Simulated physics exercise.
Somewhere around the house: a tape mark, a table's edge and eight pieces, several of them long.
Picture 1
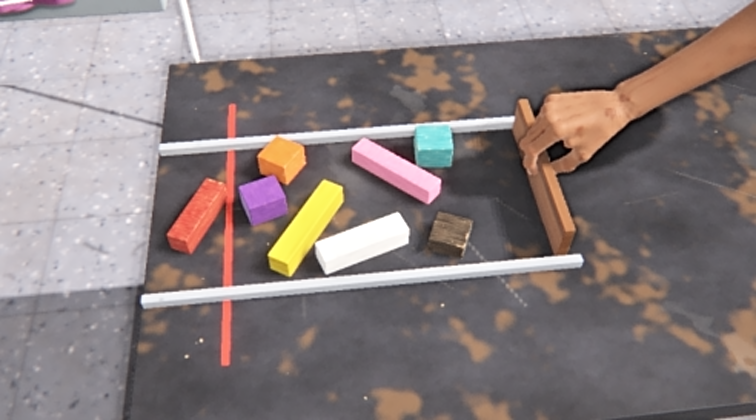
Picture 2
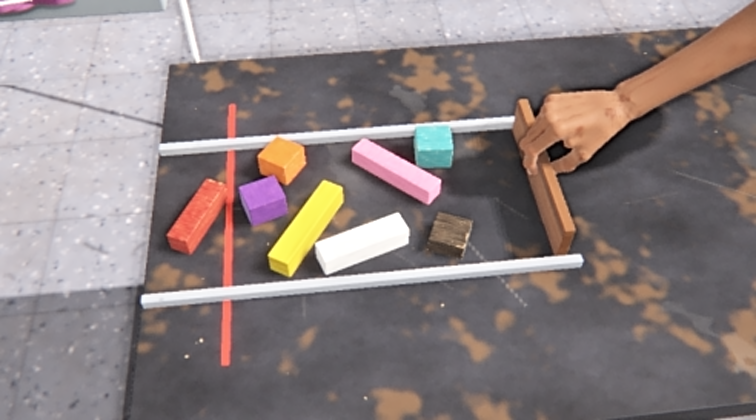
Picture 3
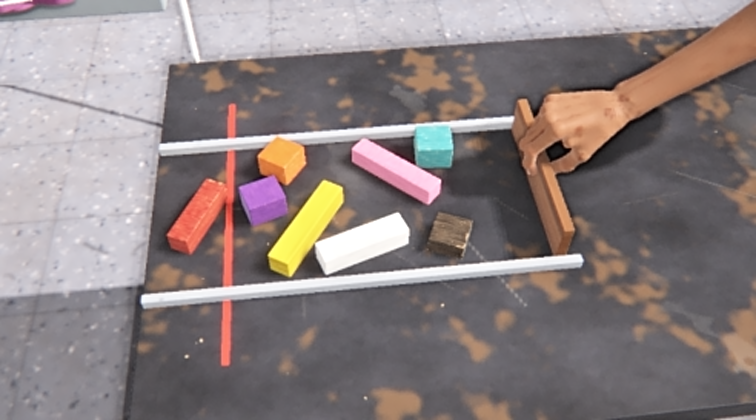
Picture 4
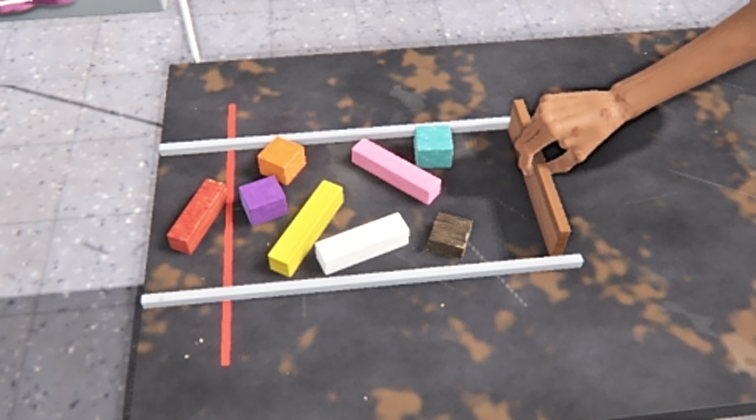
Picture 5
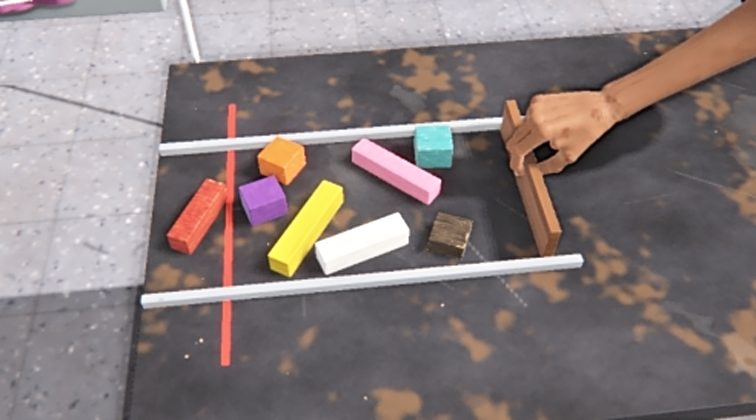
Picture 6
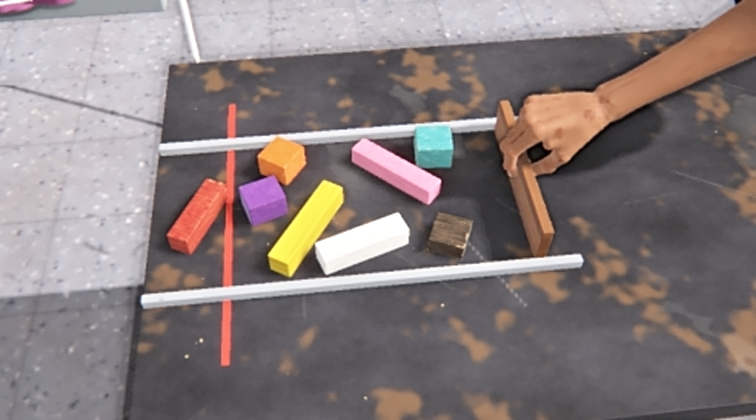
On a dark, mottled tabletop, colourful blocks and bars lie between two pale rails, with a red one left of a red tape line. A hand at the right slides a wooden board slightly left while the pieces stay still.
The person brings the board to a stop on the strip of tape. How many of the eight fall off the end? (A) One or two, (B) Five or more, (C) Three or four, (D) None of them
A, one or two.
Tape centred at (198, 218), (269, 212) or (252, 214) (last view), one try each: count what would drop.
The three tries give 5, 0 and 0.
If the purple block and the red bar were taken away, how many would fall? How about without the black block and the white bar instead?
Well, the first time you'd get 0, and the next time 2.
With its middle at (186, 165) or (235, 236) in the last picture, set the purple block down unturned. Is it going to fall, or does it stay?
Place by place, it comes down; survives.
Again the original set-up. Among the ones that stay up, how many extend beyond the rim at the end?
4 overhanging.
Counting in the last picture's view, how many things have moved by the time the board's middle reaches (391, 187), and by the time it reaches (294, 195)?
Note: First position 5; second position 8.
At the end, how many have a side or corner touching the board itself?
3 of them.
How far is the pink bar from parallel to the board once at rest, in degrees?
It works out to near 25°.
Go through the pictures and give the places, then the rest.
Red bar (199, 216); purple block (263, 200); orange block (282, 160); board (541, 175); tape (229, 216), in the first frame.
Purple block (263, 201); pink bar (395, 171), in the second frame.
Orange block (282, 160); black block (450, 235), in the third frame.
Red bar (199, 216); board (536, 175), in the fourth frame.
Purple block (263, 201); yellow stick (307, 227), in the fifth frame.
Red bar (199, 216); purple block (263, 201); orange block (282, 160); board (521, 176); tape (229, 216), in the sixth frame.
Early on, none off yet; red bar at rest near (199, 216); purple block at rest near (263, 201); orange block at rest near (282, 160).
Finally, the number that fall off is one or two; lost, red bar.
